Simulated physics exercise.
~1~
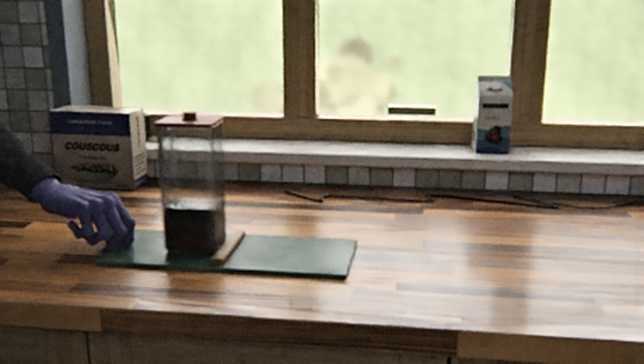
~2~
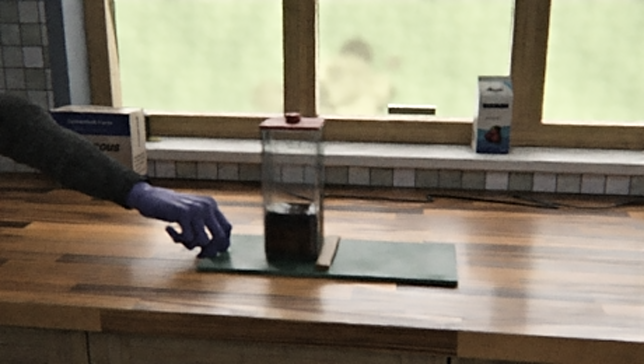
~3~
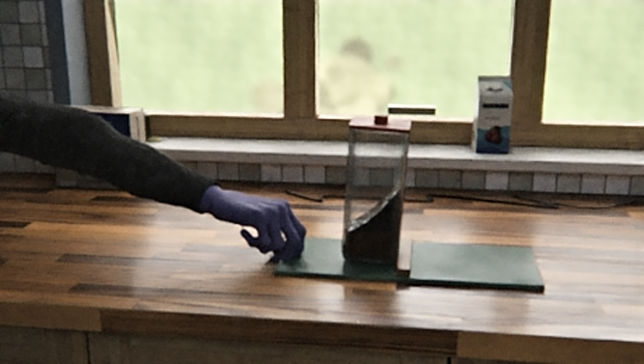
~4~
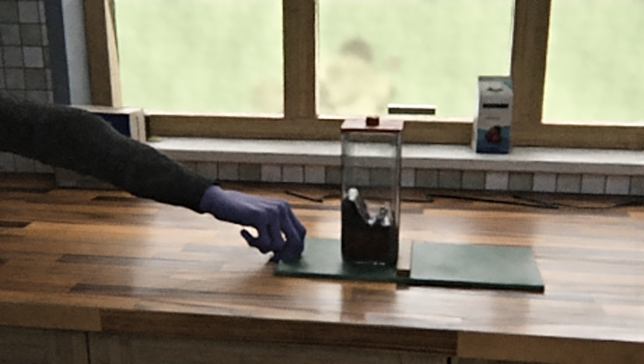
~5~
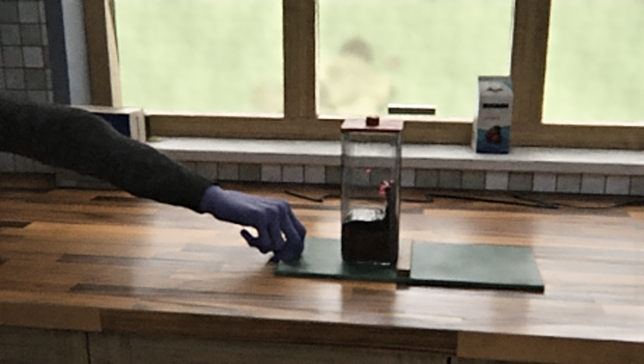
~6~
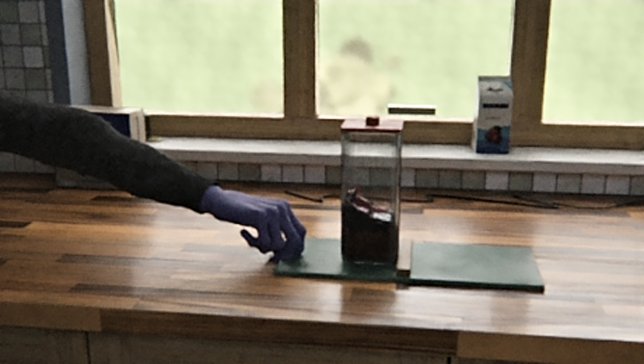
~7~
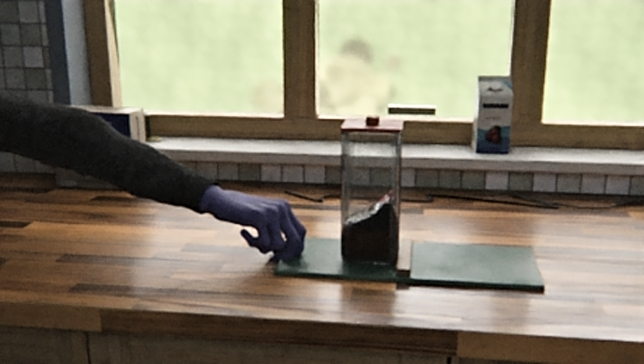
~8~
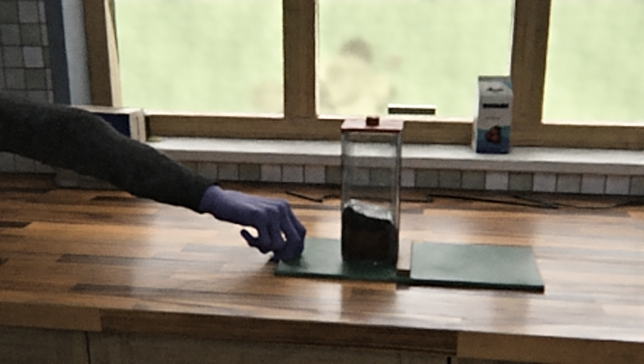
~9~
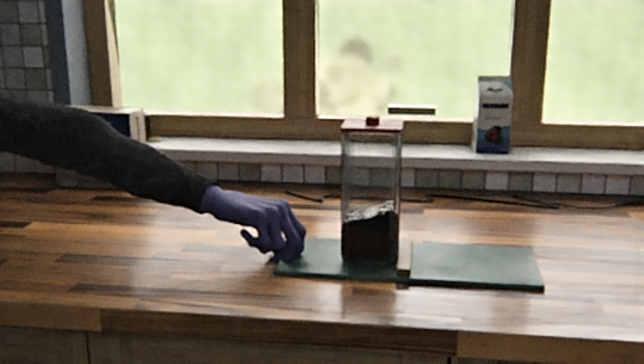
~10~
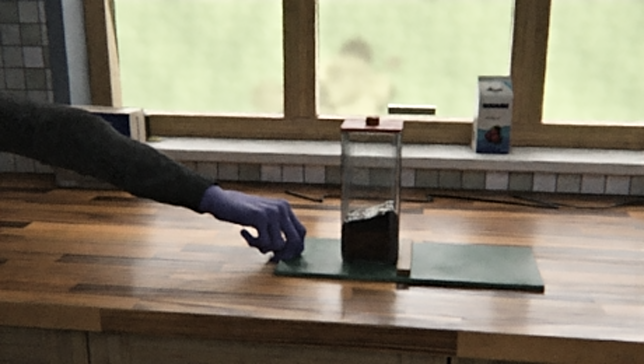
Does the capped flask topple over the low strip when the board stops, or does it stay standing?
It stays standing. The dark liquid sloshes about inside, but the flask is still upright on the board beside the strip at the end.
A tall, capped clear flask of dark liquid rode to the right on a green board as a gloved-looking hand moved along at its left end. When the board stopped, the liquid surged and sloshed inside, then calmed, with the flask still upright by the low strip.
